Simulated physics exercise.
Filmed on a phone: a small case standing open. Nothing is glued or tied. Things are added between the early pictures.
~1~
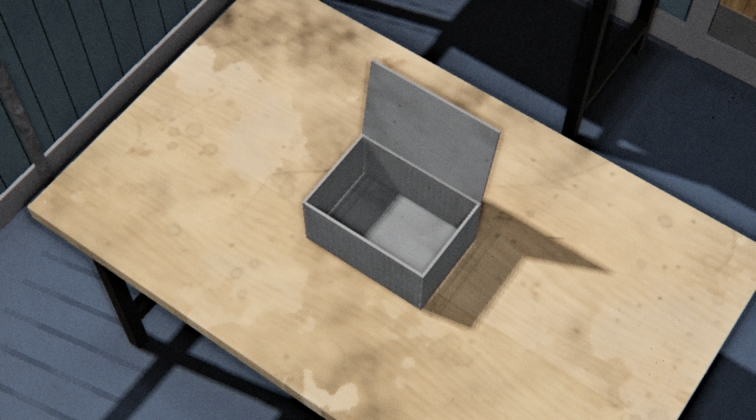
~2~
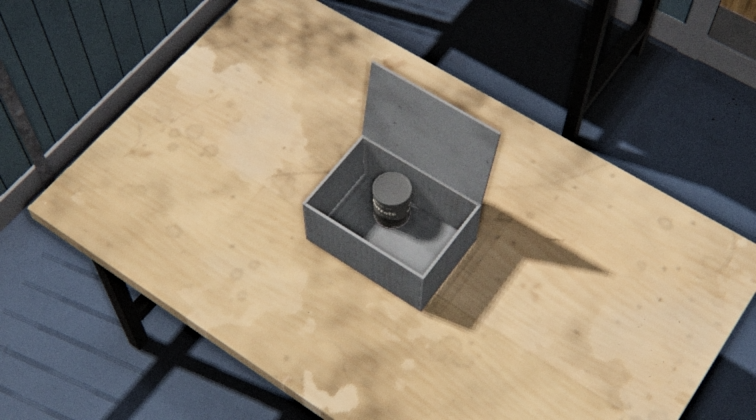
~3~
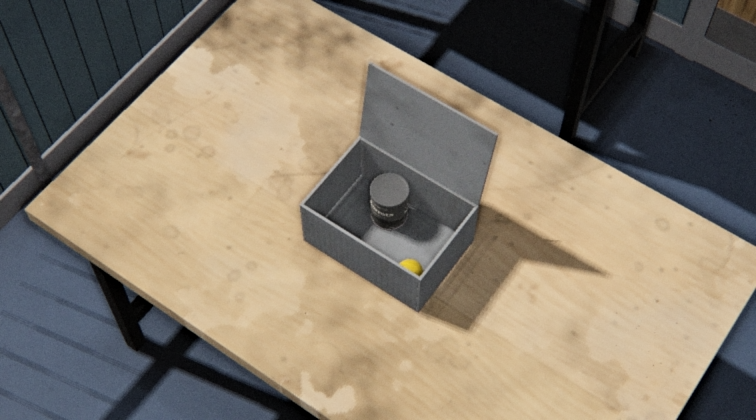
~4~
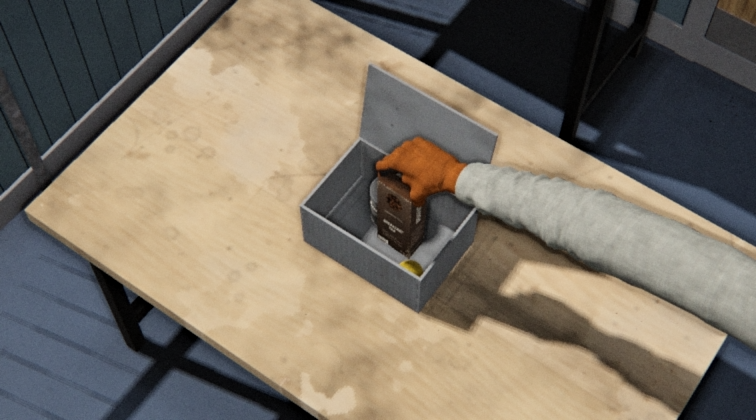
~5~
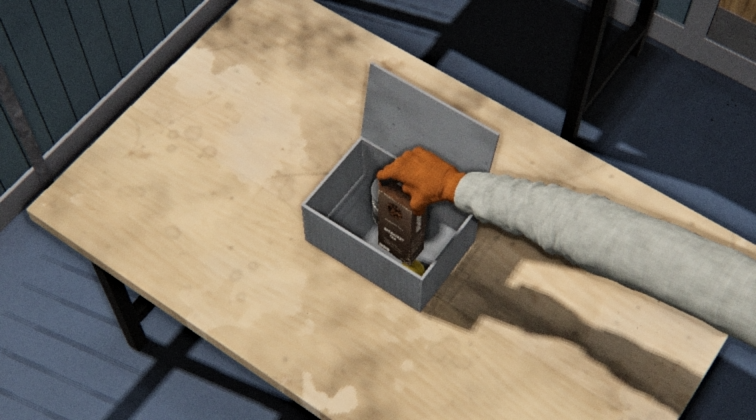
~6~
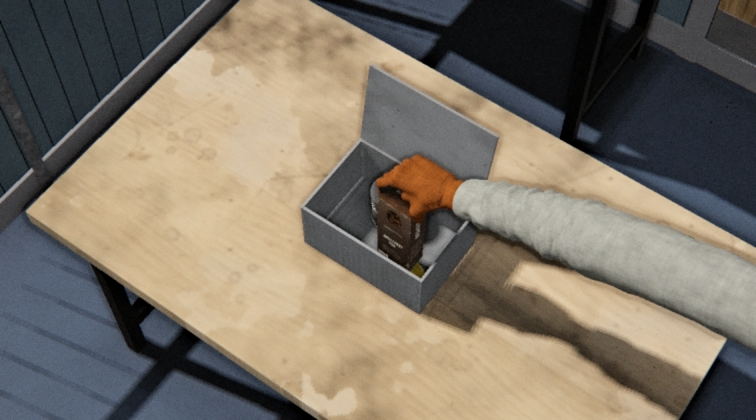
A dark grey tin appears inside an open, empty grey box on a wooden table, followed by a small yellow item near the front corner. An orange-gloved hand in a pale, puffy sleeve then holds a brown carton inside the box and lowers it slightly, keeping its grip.
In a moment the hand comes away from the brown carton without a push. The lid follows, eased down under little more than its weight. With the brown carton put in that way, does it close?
In the end the lid sits on the rim.
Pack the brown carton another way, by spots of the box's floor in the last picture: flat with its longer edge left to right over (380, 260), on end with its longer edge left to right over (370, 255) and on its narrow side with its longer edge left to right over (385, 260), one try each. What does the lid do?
First, it sits on the rim; second, it is held up; third, it closes.
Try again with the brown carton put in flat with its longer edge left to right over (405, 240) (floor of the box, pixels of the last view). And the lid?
Then it shuts flat.
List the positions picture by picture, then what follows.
The last thing is not in view yet, in the first picture.
The last thing is not in view yet; grey tin (392, 201), in the second picture.
The last thing is not in view yet; grey tin (389, 202), in the third picture.
Coming down; brown carton (401, 212), in the fourth picture.
Coming down; brown carton (402, 221), in the fifth picture.
Put in, still held; brown carton (401, 228), in the sixth picture.
Then, 0.70 s after the last picture, brown carton on its side near (361, 244); yellow lemon rolled a little.
Then, 1.70 s after the last picture, lid 48° above the rim; brown carton on its side near (361, 244); yellow lemon rolled a little.
At rest, lid shut; tipped over in the box, brown carton; the other 2 in place. Seen from the same camera at the end, brown carton near (361, 244).
